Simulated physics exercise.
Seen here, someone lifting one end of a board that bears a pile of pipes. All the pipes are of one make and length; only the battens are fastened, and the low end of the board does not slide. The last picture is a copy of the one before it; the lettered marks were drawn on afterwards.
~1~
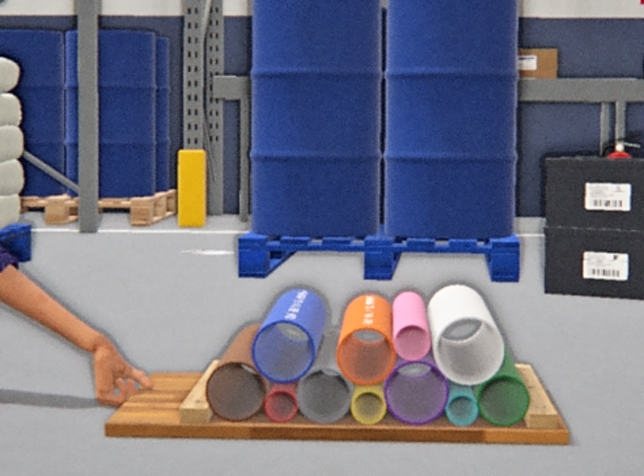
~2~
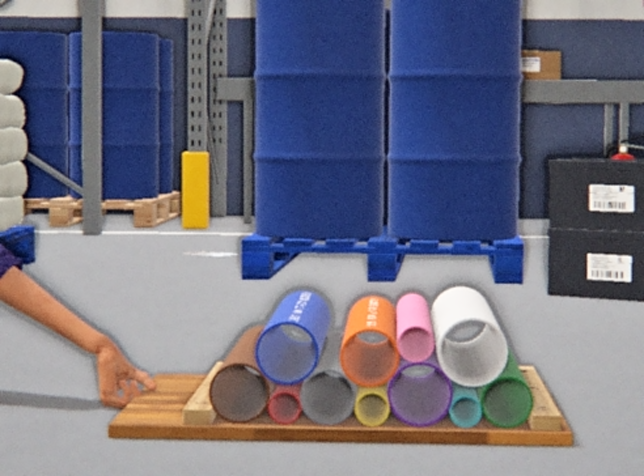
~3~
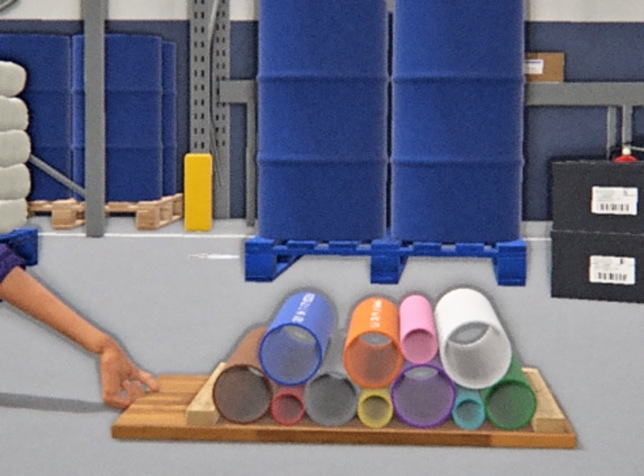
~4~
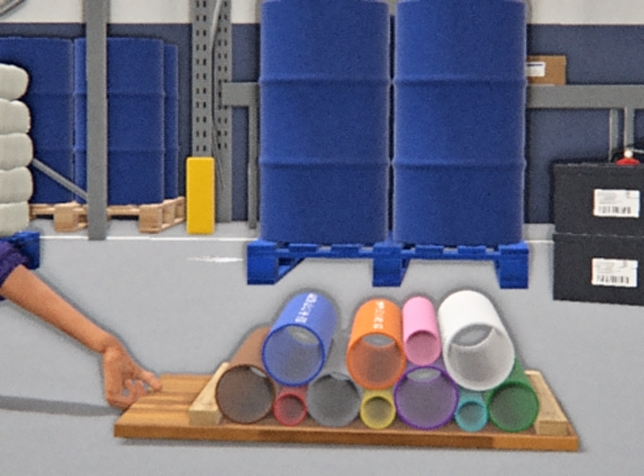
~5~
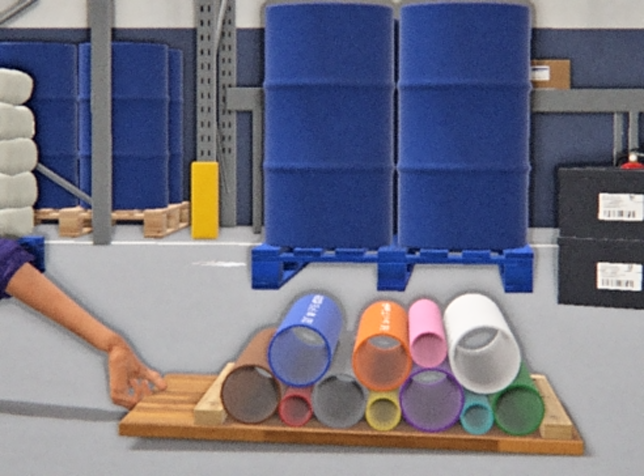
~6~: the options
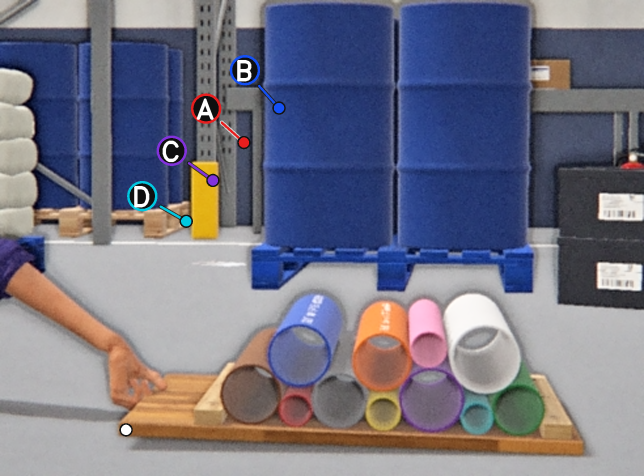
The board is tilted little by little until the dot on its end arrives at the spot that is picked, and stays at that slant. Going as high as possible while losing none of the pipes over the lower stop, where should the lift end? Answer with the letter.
It can be raised to D.
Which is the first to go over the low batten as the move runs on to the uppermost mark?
The white one.
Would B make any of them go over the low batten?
At B: Yes.
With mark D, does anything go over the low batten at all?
No.
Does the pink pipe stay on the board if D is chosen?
Yes, with D.
On the marked copy, A at (244, 142); B at (279, 108); C at (213, 181); D at (186, 221); the white dot at (126, 430).
Taking D. A third of the way, board at 17°.
Two thirds of the way, board at 29°.
When it is over, board at 29°, none over the low batten.
As for the rest, A two over the low batten (white, pink); B one over the low batten (white); C one over the low batten (white).
